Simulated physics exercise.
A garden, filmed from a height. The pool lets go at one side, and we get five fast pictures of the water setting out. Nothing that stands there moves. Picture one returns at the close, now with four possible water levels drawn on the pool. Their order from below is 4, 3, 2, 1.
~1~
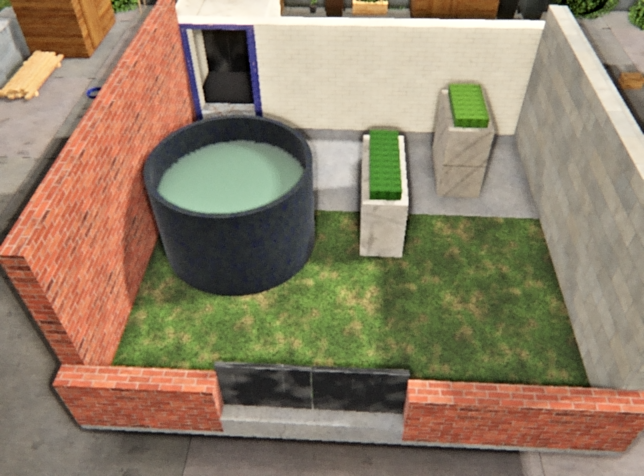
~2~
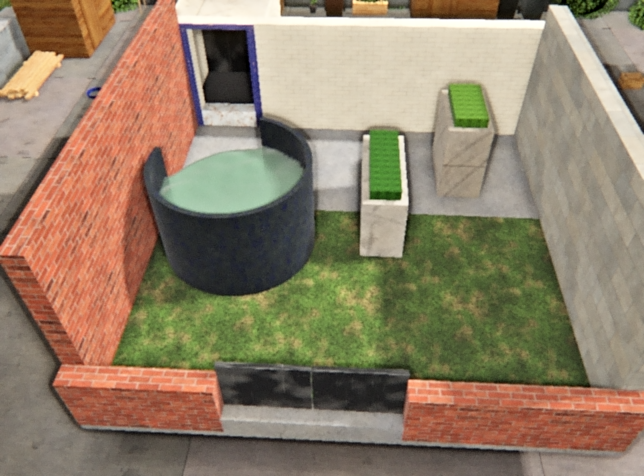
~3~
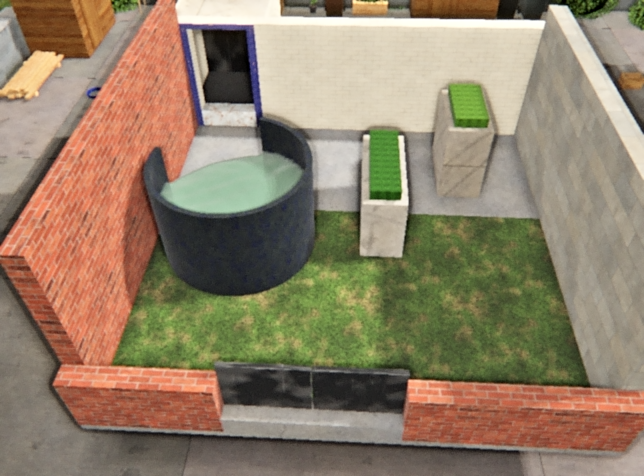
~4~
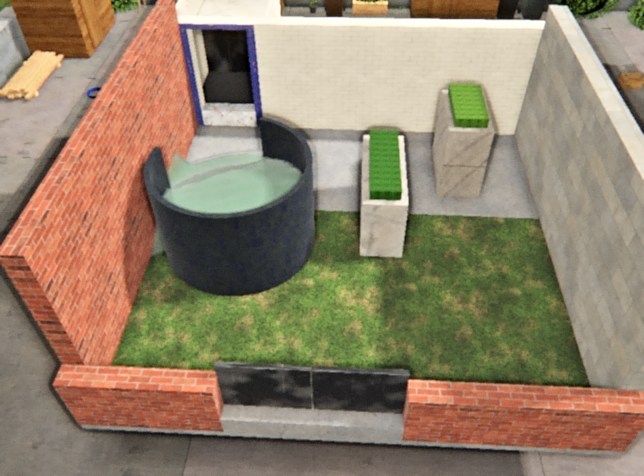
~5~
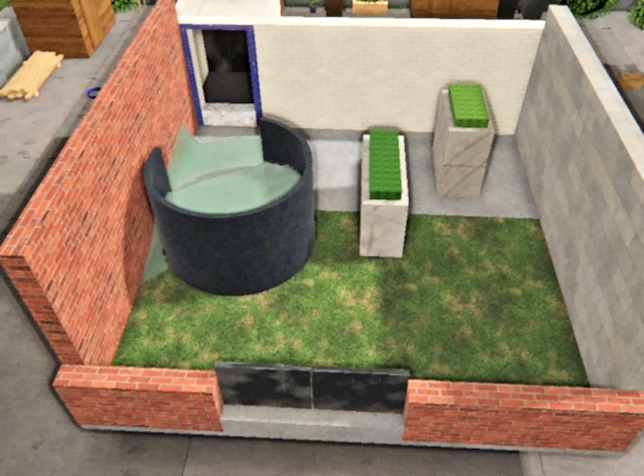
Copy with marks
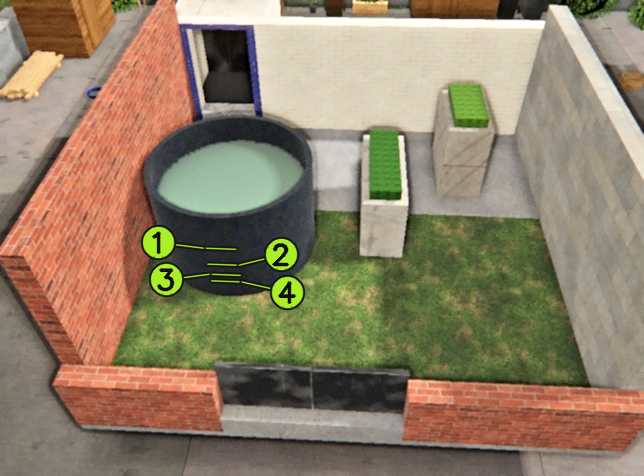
A walled yard of patchy grass and grey paving is seen from above by a still camera. A dark round pool of pale green water stands at left beside a red brick wall, near a blue-framed doorway, with two green-topped stone blocks toward the right and a dark gate in front. The pool's back section disappears, and water pours out through the gap, spreading behind and along the left wall.
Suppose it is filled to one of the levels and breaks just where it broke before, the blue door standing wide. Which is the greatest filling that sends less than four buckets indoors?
It is 3.
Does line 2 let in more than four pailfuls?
Yes.
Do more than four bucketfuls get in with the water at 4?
No, not at all.
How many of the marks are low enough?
Two of the four.
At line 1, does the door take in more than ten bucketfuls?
Yes, it does.
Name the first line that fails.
That would be 2.
On the marked copy, 1 at (219, 248); 2 at (223, 264); 3 at (225, 274); 4 at (226, 281); from the bottom up 4, 3, 2, 1.
With 1, dozens of bucketfuls pour in.
With 2, about 9 bucketfuls get in.
With 3, a splash gets over, under a bucket.
With 4, nothing gets over.
